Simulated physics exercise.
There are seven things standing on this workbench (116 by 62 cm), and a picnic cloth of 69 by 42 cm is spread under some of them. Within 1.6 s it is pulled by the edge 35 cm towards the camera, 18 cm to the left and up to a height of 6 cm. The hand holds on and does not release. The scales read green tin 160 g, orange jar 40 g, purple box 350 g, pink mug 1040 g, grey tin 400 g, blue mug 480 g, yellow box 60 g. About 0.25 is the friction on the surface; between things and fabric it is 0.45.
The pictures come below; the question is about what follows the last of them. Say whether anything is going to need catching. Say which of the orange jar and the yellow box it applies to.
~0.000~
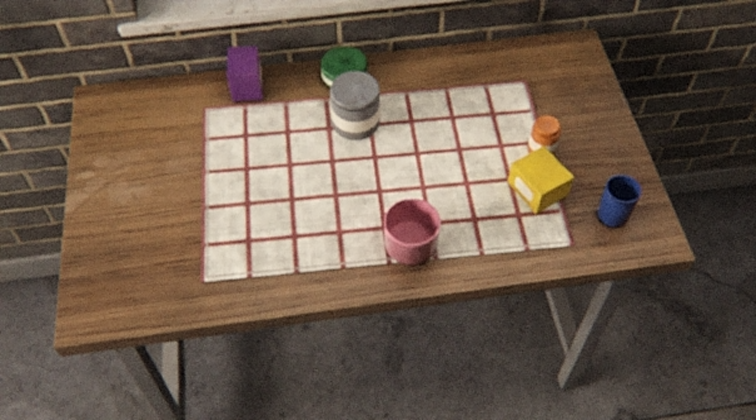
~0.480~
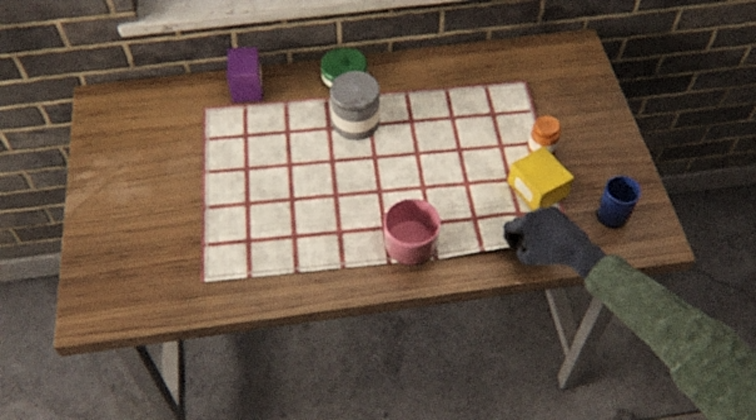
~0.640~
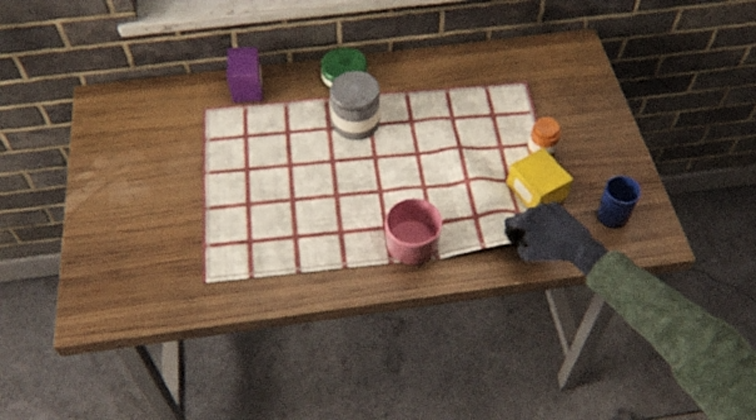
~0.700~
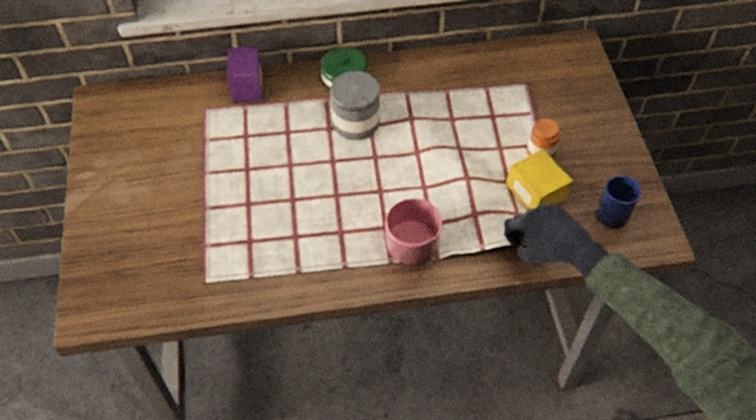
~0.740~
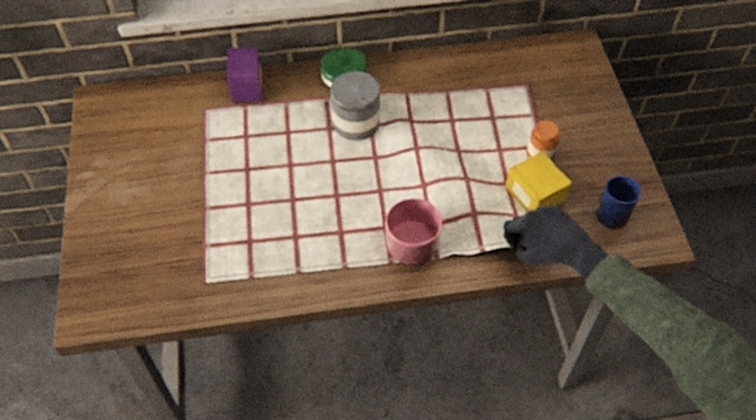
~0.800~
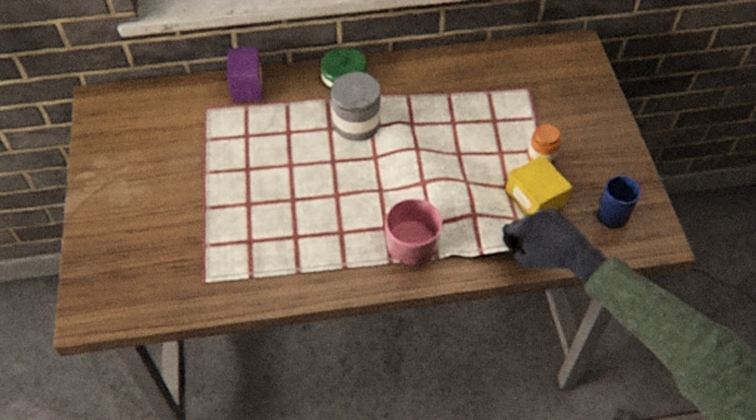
Outcome: My guess is the orange jar ends up off the surface, my guess is the yellow box ends up off the surface.
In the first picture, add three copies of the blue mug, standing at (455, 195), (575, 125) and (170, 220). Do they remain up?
By position: Off, on, on.
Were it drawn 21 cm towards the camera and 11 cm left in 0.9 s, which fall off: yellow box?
In that case the yellow box is lost over the edge.
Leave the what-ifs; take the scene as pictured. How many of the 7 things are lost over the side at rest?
That works out to 3 of them.
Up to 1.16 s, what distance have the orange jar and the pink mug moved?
For the orange jar, 15 centimetres, and for the pink mug, 2 centimetres.
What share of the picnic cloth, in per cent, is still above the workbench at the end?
Roughly 40% of it.
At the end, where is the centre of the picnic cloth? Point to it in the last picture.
Around (432, 314).
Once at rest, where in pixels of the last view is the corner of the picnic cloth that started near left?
It settles at roughly (209, 319).
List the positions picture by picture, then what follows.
Orange jar (548, 124); yellow box (543, 170); picnic cloth corners (201, 282) (204, 108) (526, 81) (574, 245), in the first picture.
Picnic cloth corners (202, 282) (204, 108); grip (515, 247), in the second picture.
Picnic cloth corners (203, 283) (204, 109); grip (516, 243), in the third picture.
Picnic cloth corners (203, 283) (204, 109); grip (515, 244), in the fourth picture.
Orange jar (547, 129); yellow box (541, 175); picnic cloth corners (203, 283) (204, 109); grip (515, 246), in the fifth picture.
Orange jar (548, 133); yellow box (541, 179); picnic cloth corners (203, 282) (205, 109) (530, 88); grip (514, 250), in the sixth picture.
By 1.2 s, 95 % of the picnic cloth is still over the top; orange jar 13 cm off its start, yellow box 13 cm off its start, grey tin 7 cm off its start.
By 1.5 s, 85 % of the picnic cloth is still over the top; yellow box 28 cm off its start, orange jar 27 cm off its start, grey tin 19 cm off its start.
By 1.9 s, 50 % of the picnic cloth is still over the top; yellow box over the edge, orange jar over the edge, grey tin 34 cm off its start at (460, 208).
By 2.2 s, 40 % of the picnic cloth is still over the top; orange jar over the edge, yellow box over the edge, pink mug over the edge.
By 3.8 s, 40 % of the picnic cloth is still over the top; orange jar over the edge, yellow box over the edge, pink mug over the edge, grey tin 37 cm off its start at (461, 224).
